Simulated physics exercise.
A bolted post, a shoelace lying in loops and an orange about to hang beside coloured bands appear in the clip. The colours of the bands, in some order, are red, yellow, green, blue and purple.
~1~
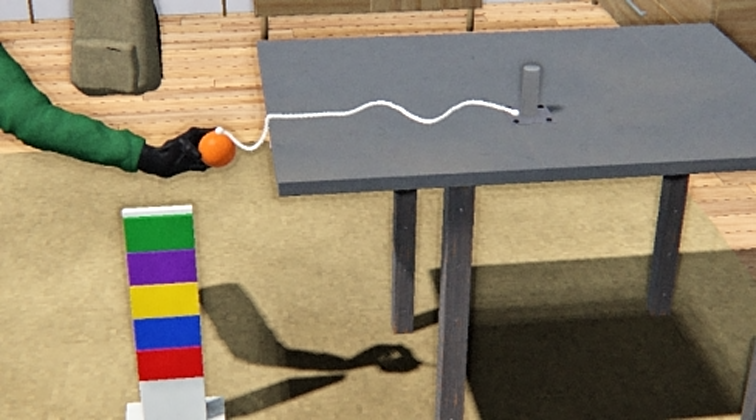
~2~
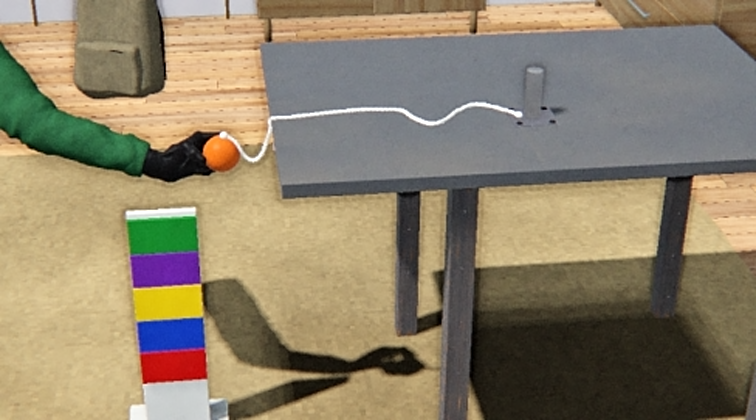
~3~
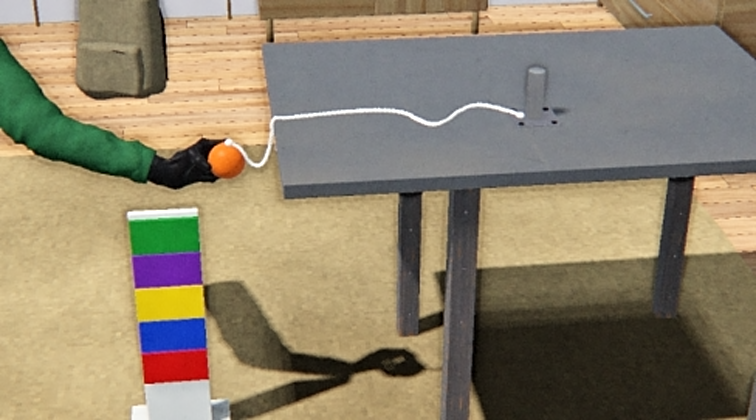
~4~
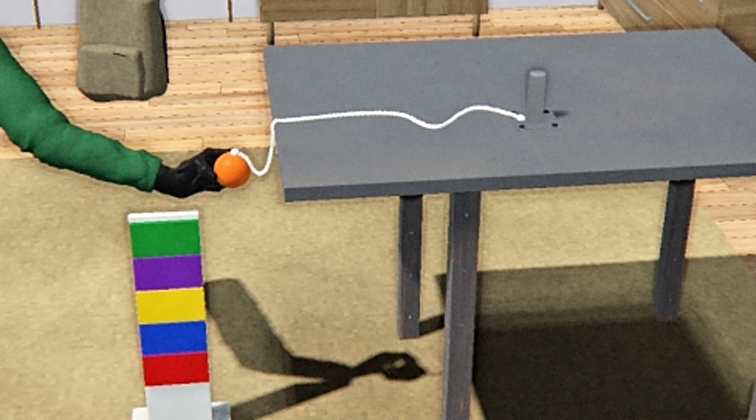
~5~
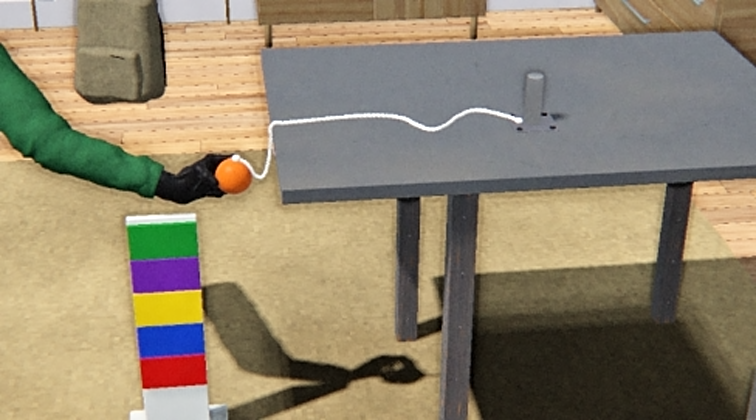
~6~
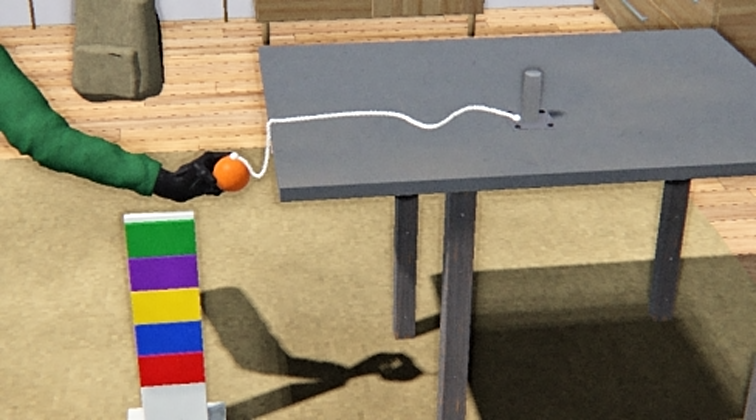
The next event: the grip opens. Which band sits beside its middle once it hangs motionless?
The purple band.
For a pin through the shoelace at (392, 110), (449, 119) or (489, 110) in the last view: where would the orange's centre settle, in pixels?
Per try (px, approx.): (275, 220), (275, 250), (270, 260).
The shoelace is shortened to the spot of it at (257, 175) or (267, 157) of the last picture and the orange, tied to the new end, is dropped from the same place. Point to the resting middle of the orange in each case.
Pixel positions, in order: (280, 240), (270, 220).
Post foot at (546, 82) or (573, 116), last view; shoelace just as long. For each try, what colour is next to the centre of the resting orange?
First try: Green; second try: Green.
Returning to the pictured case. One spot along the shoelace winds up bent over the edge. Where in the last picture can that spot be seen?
In the last picture it is at roughly (316, 118).
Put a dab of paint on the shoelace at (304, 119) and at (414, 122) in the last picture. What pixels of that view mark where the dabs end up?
At (270, 144), then (376, 123).
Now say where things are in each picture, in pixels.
In the first picture, orange (217, 149); green (159, 235); purple (162, 268); yellow (165, 302); blue (168, 334); red (170, 365).
In the second picture, orange (222, 154); shoelace through (491, 107) (445, 120) (395, 110) (322, 114) (268, 139).
In the third picture, orange (227, 161).
In the fourth picture, orange (232, 170); shoelace through (494, 110) (448, 123) (395, 114) (321, 117) (272, 145).
In the fifth picture, orange (234, 176).
In the sixth picture, orange (232, 174); shoelace through (489, 110) (443, 123) (390, 114) (316, 117) (268, 145).
Soon after, orange near (297, 266); level with purple.
After that, orange near (257, 274); level with purple.
In the end, orange near (270, 276); level with purple. At purple.
